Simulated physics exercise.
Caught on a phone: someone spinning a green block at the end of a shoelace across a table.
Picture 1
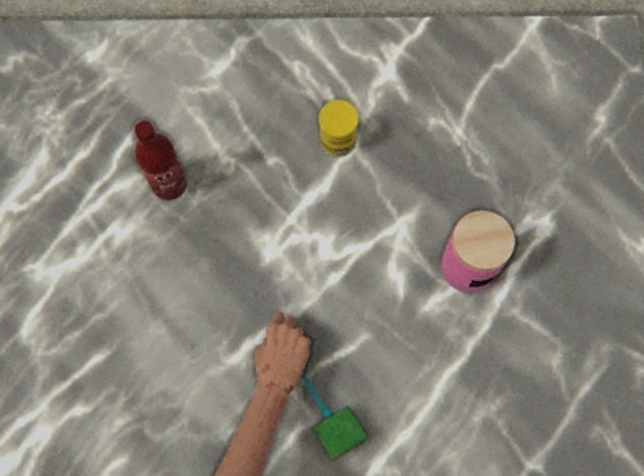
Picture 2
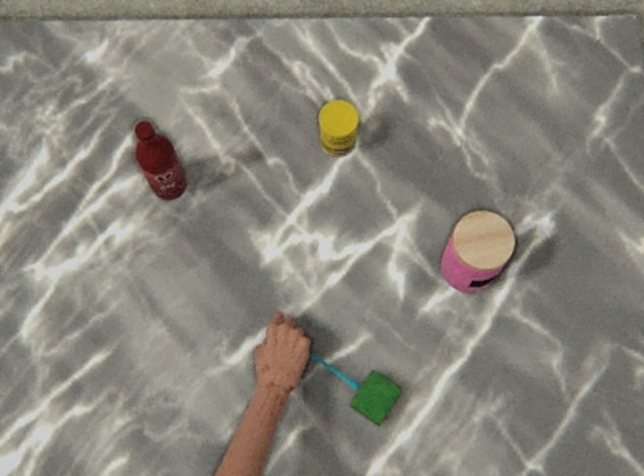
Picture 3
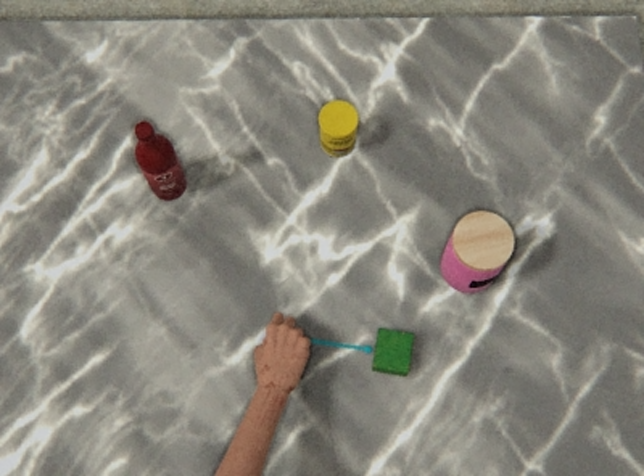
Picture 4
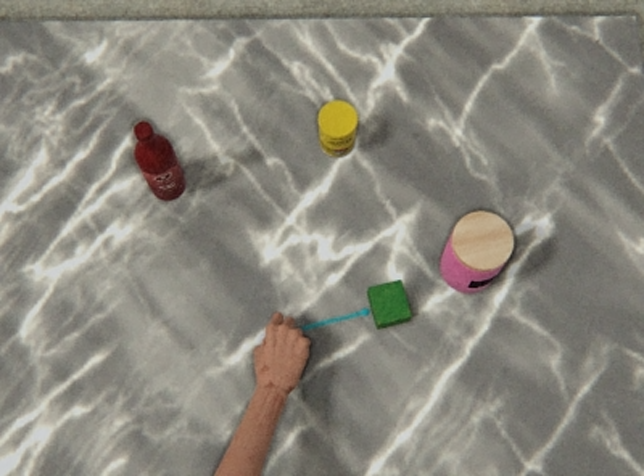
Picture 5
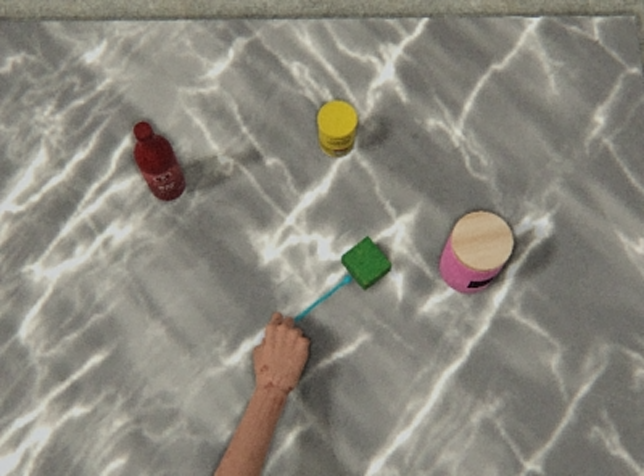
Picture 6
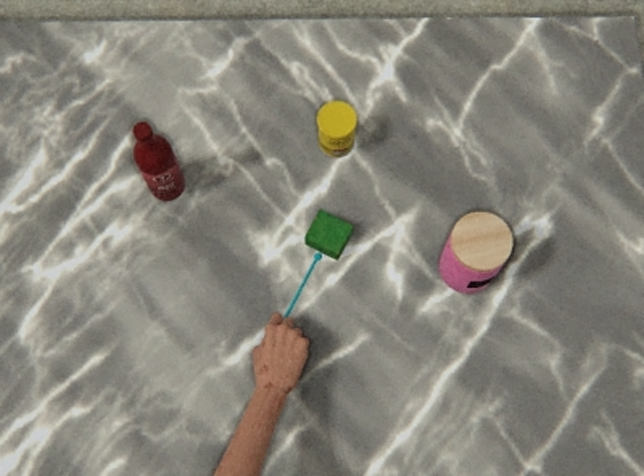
A green block on a blue string swung anticlockwise around a hand on a marbled table, from below it, out to the right and up above, while a red bottle, yellow tin and pink canister stayed put.
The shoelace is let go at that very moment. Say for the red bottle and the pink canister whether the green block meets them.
Outcome: The red bottle is struck. The pink canister remains clear.
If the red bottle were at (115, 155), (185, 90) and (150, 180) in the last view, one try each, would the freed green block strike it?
In the first case it takes a knock; in the second case it is spared; in the third case it is bumped.
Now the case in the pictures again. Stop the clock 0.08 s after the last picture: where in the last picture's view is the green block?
Close to (243, 207).
Then, 0.08 s after the last picture, block near (243, 207).
Then, 0.20 s after the last picture, block near (165, 183); red bottle pushed aside.
At rest, block near (129, 177); red bottle knocked over. The red bottle gets hit and the pink canister escapes it.
